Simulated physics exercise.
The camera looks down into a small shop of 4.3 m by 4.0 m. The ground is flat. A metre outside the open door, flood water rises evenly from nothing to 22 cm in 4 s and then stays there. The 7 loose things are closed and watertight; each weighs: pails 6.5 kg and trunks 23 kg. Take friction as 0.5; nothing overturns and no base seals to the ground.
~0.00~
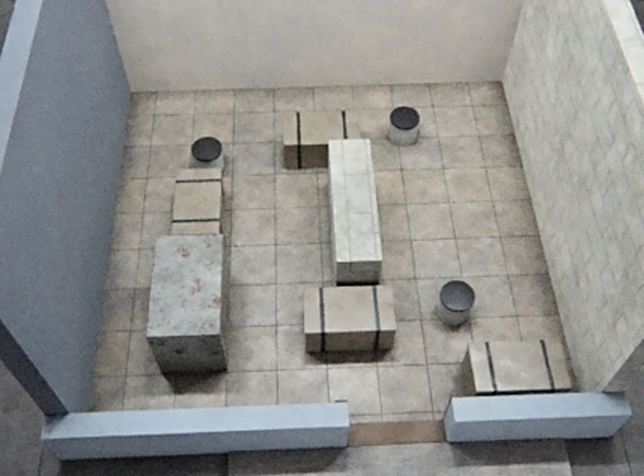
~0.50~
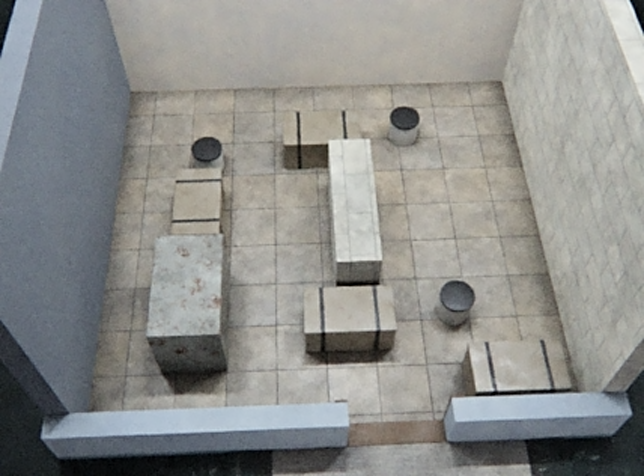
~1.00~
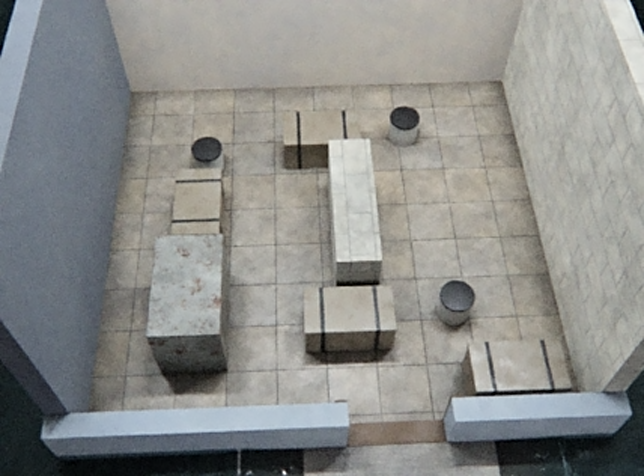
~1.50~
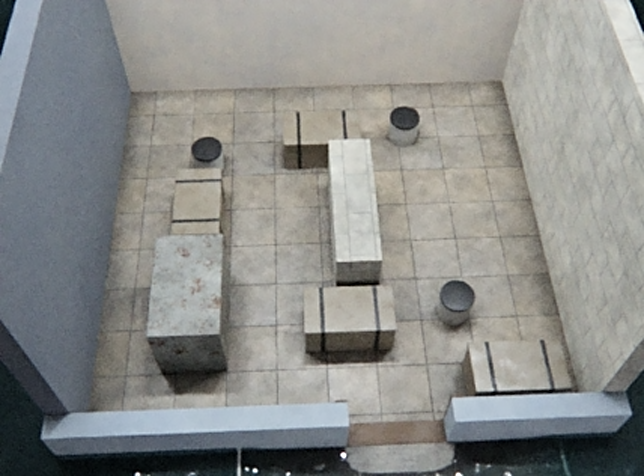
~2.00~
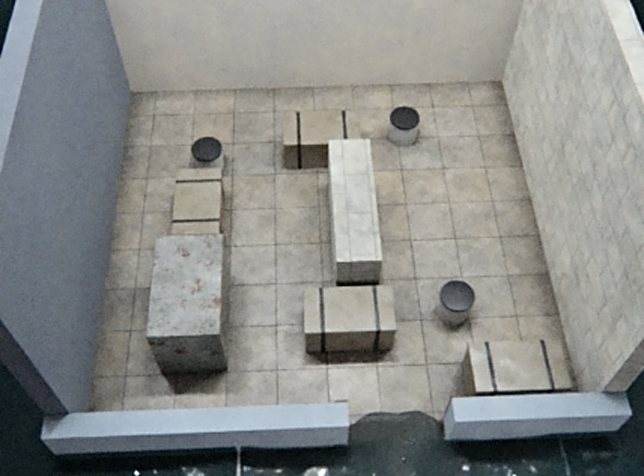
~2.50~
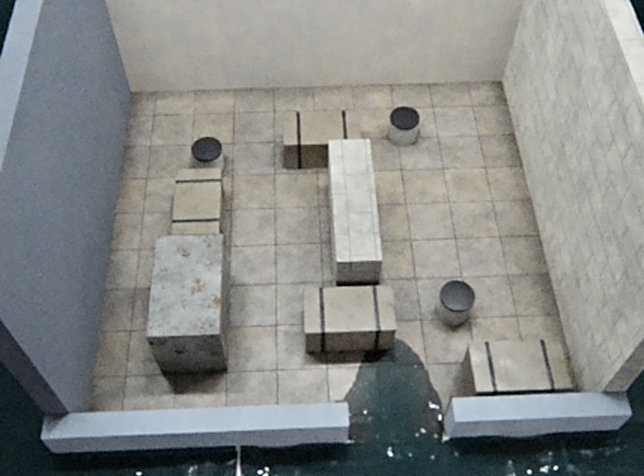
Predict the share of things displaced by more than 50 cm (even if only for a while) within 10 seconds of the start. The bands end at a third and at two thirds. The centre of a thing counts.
Share: Less than a third.
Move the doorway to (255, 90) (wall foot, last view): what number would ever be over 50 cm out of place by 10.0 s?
Then 2.
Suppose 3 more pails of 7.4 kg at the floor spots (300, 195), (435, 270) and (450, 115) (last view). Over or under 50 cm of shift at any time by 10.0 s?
In turn: Short of it, over, less.
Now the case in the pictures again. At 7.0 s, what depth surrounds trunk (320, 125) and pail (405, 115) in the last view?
About 2 and 3 cm.
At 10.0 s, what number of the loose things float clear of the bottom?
At that moment 2.
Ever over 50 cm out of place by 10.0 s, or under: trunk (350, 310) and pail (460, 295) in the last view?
In that order: Under, past it.
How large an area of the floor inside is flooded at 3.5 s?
Roughly 2.0 m2.
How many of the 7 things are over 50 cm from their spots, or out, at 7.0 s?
1 of them.
After 3.5 s 0 of 7 are over 50 cm from their spots; 0 afloat.
After 4.5 s 0 of 7 are over 50 cm from their spots; 0 afloat.
After 7.0 s 1 of 7 are over 50 cm from their spots; 0 afloat.
After 10.0 s 1 of 7 are over 50 cm from their spots, and 1 have been at some point; 2 afloat.
